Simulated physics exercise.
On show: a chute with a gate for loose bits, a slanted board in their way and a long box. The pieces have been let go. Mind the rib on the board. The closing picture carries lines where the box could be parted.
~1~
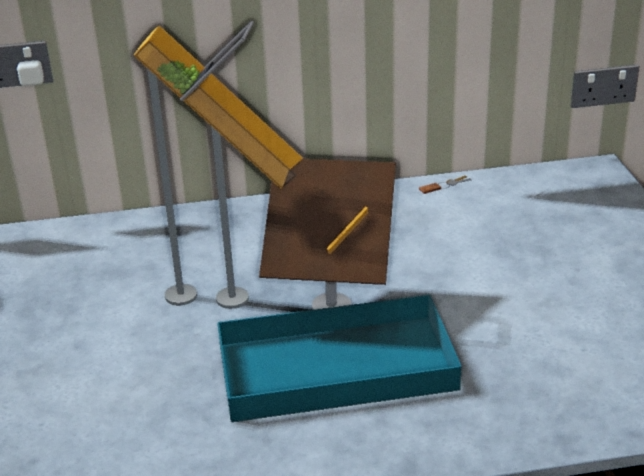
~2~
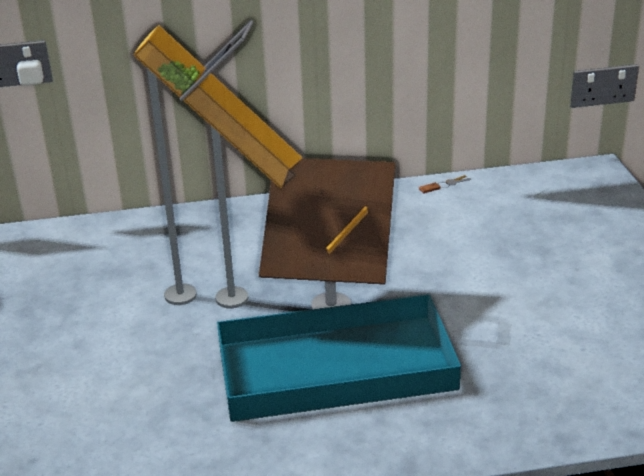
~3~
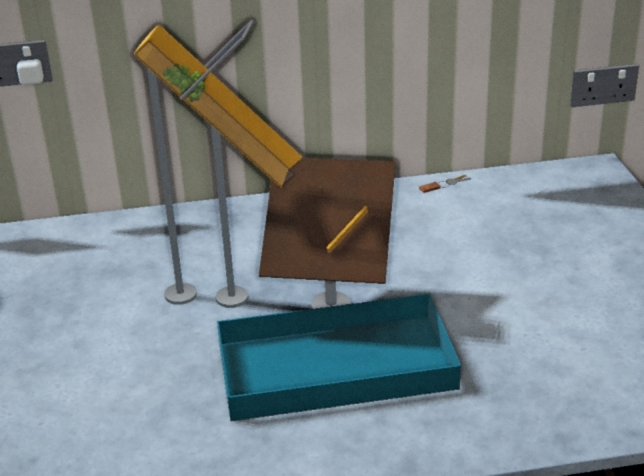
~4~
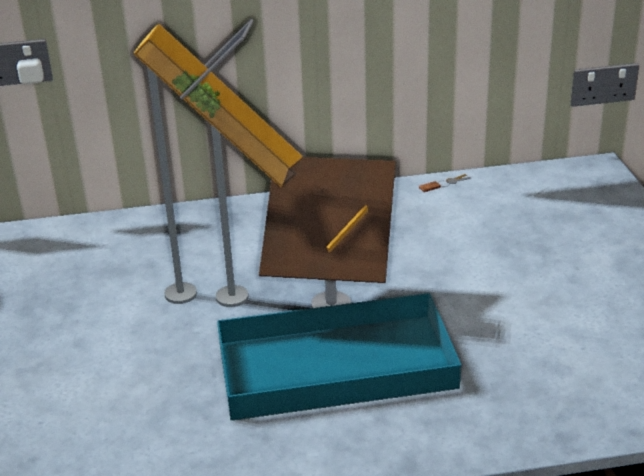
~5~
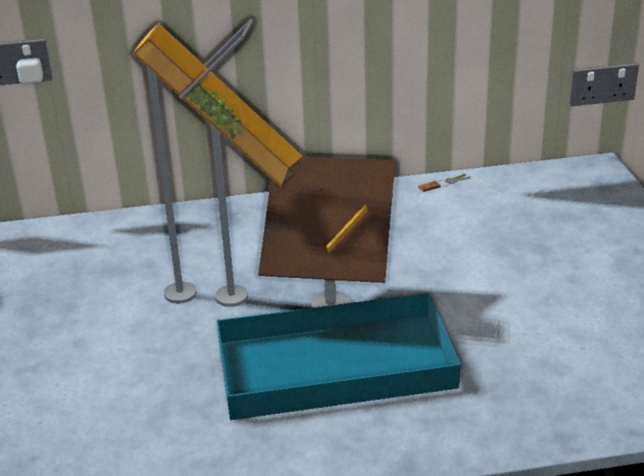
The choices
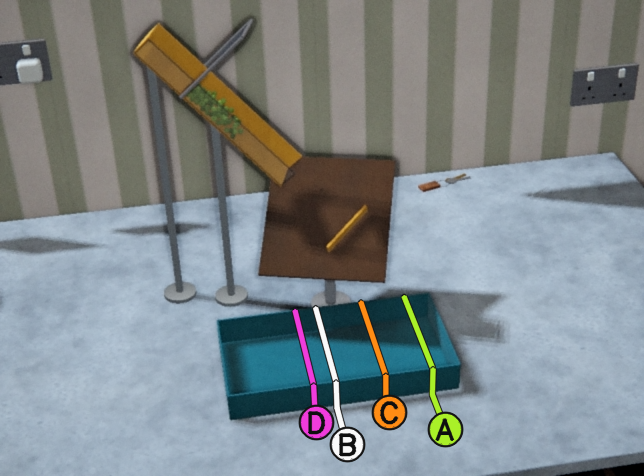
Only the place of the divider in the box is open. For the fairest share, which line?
D works best here.
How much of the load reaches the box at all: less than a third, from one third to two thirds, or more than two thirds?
About that: More than two thirds.
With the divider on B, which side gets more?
The left side.
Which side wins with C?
More lands on the left.
On the marked copy, line A crosses the front rim at (432, 368); line B crosses the front rim at (335, 381); line C crosses the front rim at (385, 374); line D crosses the front rim at (313, 384).
For line A, of what is caught, all but a few on the left of the divider, only a few on the right.
For line B, of what is caught, all but a few on the left of the divider, a small share on the right.
For line C, of what is caught, all but a few on the left of the divider, only a few on the right.
For line D, of what is caught, close to two thirds on the left of the divider, close to a third on the right.
